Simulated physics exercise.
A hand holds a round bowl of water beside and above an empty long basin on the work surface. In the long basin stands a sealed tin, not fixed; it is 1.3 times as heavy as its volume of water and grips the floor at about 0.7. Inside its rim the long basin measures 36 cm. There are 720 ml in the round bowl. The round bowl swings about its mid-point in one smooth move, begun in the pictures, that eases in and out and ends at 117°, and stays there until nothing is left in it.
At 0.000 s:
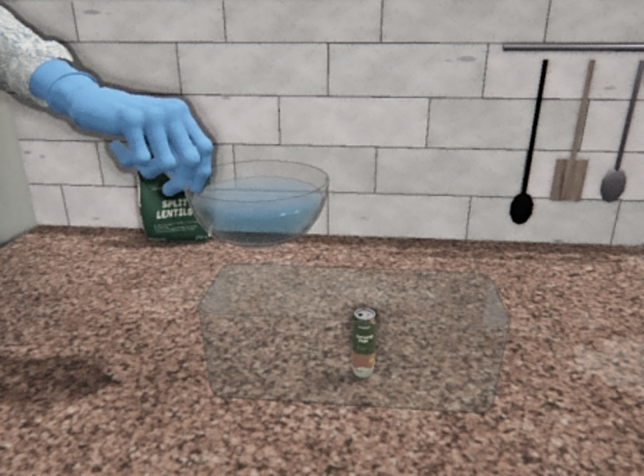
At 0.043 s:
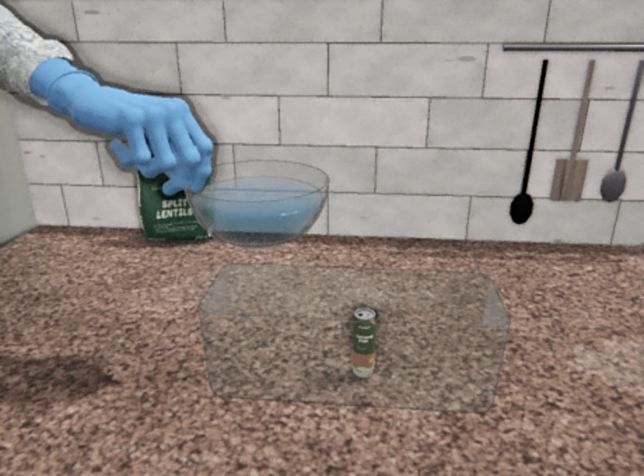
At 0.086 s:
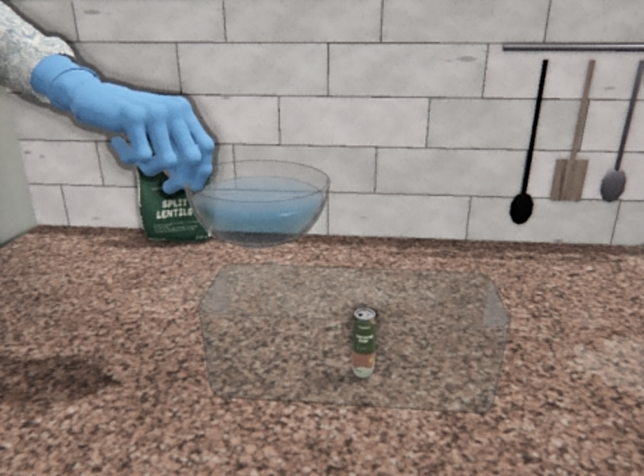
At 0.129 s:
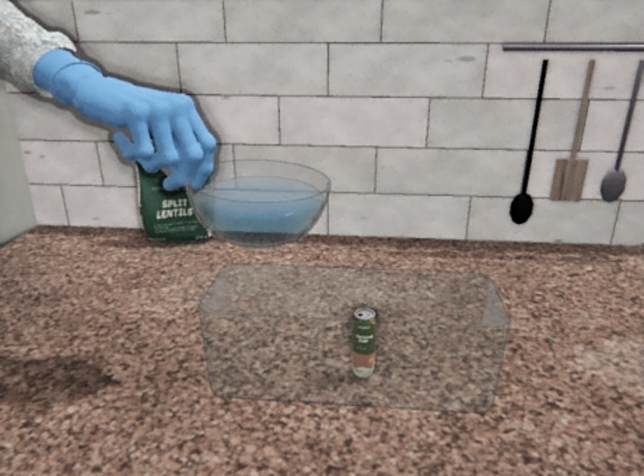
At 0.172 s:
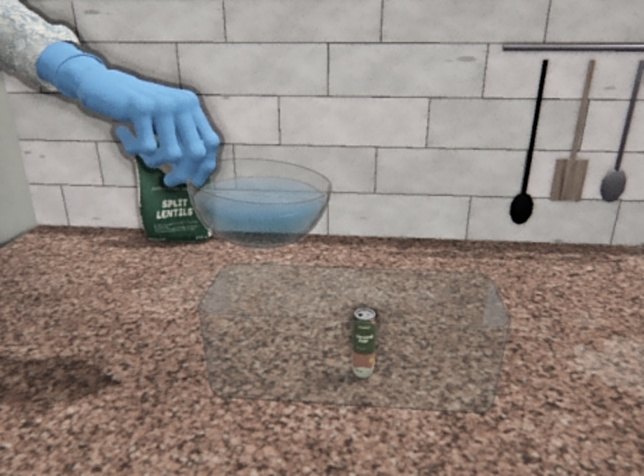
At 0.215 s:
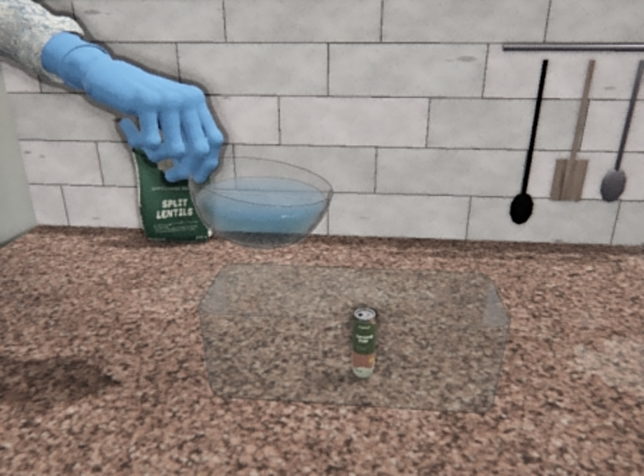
A blue-gloved hand slowly tilts a clear round bowl of bluish water, its right side dipping slightly, above a speckled reddish-brown kitchen counter seen from the front and slightly above by a still camera. A green split lentils packet stands behind the hand, a small green can appears by a transparent basin in front, and dark and wooden utensils hang right against pale brick tiles. The tilt begins almost imperceptibly and grows a little, while everything on the counter stays still.
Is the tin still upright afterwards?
The tin keeps standing.
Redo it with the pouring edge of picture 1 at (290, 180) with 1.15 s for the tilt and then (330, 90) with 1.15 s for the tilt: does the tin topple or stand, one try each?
First it stays up; then it stays up.
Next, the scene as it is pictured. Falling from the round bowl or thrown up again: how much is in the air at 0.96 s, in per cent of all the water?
Some 1 per cent.
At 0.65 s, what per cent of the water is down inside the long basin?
Near 28 in a hundred.
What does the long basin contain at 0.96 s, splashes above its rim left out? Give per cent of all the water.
About 98 per cent.
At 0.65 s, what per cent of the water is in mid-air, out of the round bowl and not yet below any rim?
Some 32 per cent.
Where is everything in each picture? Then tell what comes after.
In the first frame, it leans 0°; its right rim is at (328, 182); the water meets the walls at (196, 191) and (324, 195); the long basin's rim runs from (211, 287) to (500, 300); the tin's top is at (365, 317).
In the second frame, it leans 0°; its right rim is at (328, 183); the water meets the walls at (196, 191) and (324, 195).
In the third frame, it leans 2°; its right rim is at (329, 184); the water meets the walls at (197, 191) and (324, 196).
In the fourth frame, it leans 4°; its right rim is at (330, 187); the water meets the walls at (197, 190) and (325, 197).
In the fifth frame, it leans 6°; its right rim is at (331, 190); the water meets the walls at (199, 189) and (326, 198).
In the sixth frame, it leans 10°; its right rim is at (332, 194); the water meets the walls at (200, 190) and (328, 198).
After 0.65 s the tilt is 70° and 40 per cent is still to pour; the tin stands where it began.
After 0.96 s the tilt is 109° and 0 per cent is still to pour; the tin stands where it began.
After 1.29 s the tilt is 117° and 0 per cent is still to pour; the tin stands where it began.
After 1.65 s the tilt is 117° and 0 per cent is still to pour; the tin stands where it began.
In the end the tin stands where it began.
